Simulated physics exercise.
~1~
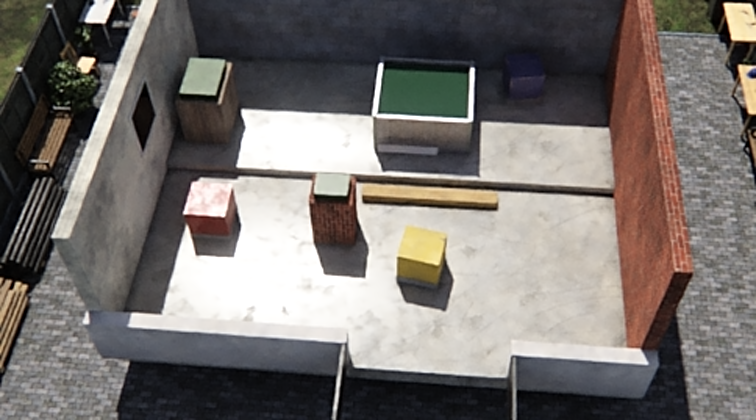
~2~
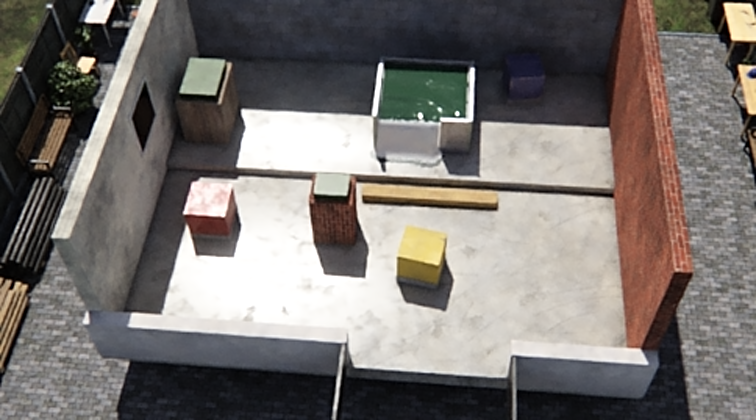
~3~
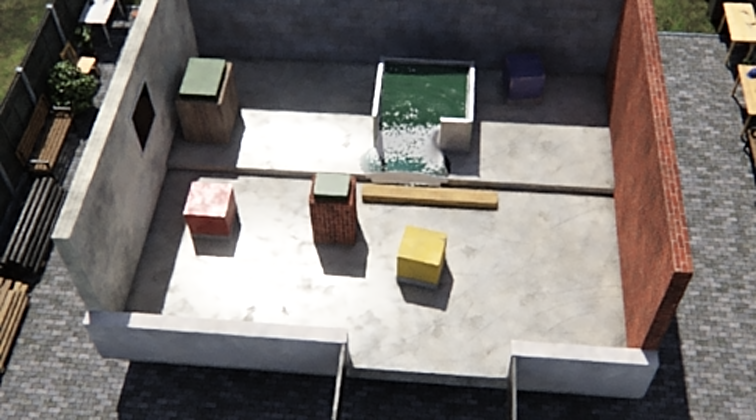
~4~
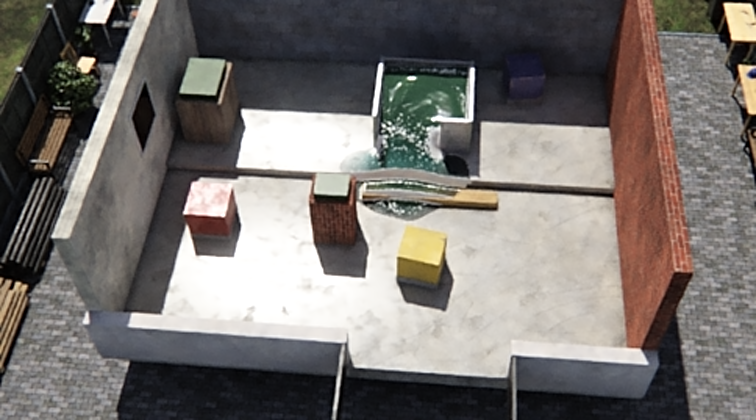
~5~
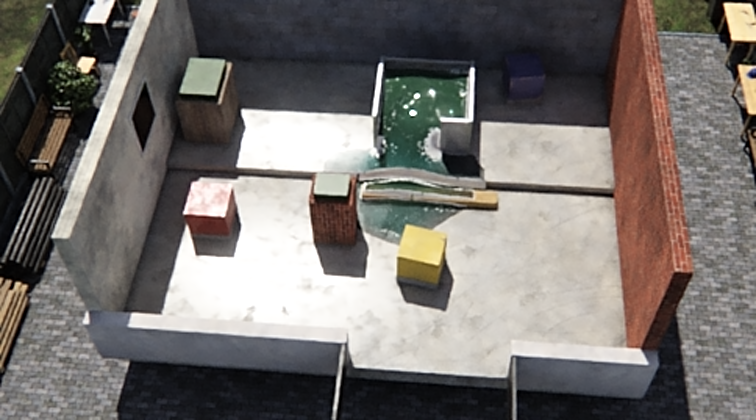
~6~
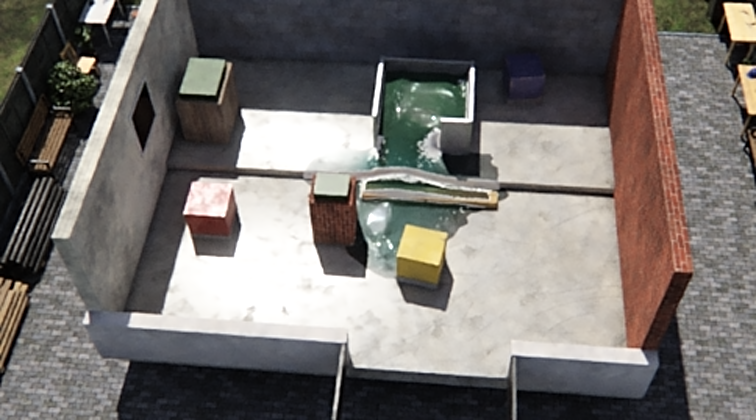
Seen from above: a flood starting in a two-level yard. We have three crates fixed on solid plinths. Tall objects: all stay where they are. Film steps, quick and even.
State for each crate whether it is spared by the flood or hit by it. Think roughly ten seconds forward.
As I see it, most likely the red crate gets water on it; most likely the yellow crate gets water on it; most likely the blue crate remains untouched.
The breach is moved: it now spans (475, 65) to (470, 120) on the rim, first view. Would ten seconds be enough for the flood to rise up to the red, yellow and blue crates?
As I read it, the red one is never reached; the yellow one is never reached; finally the blue one gets reached.
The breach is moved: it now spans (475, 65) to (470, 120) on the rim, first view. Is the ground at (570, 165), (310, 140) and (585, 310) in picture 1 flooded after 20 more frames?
Place one: Reached by the flood. Place two: Spared by the leak. Place three: Reached by the flood.
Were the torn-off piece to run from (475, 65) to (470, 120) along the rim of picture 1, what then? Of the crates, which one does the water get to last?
The red one, by my reading.
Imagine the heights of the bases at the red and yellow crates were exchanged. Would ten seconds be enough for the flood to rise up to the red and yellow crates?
Result: Red crate gets splashed; yellow crate gets splashed.
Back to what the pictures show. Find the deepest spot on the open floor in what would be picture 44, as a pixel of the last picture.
My pick is (396, 184).
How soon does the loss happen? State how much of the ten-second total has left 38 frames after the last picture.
60 per cent.
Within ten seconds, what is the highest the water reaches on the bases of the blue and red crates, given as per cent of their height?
Taking them in the order asked, 0 percent and 230 percent.
A moment on, water covers 25 % of the floor; the red crate water round its plinth, the yellow crate water round its plinth, the blue crate not reached.
Next, water covers 40 % of the floor; the red crate water round its plinth, the yellow crate water round its plinth, the blue crate not reached.
Then, water covers 50 % of the floor; the red crate water round its plinth, the yellow crate water round its plinth, the blue crate not reached.
Later, water covers 55 % of the floor; the red crate water round its plinth, the yellow crate water round its plinth, the blue crate not reached.
In the end, water covers 60 % of the floor; the red crate was topped, the yellow crate was topped, the blue crate stayed above the water.
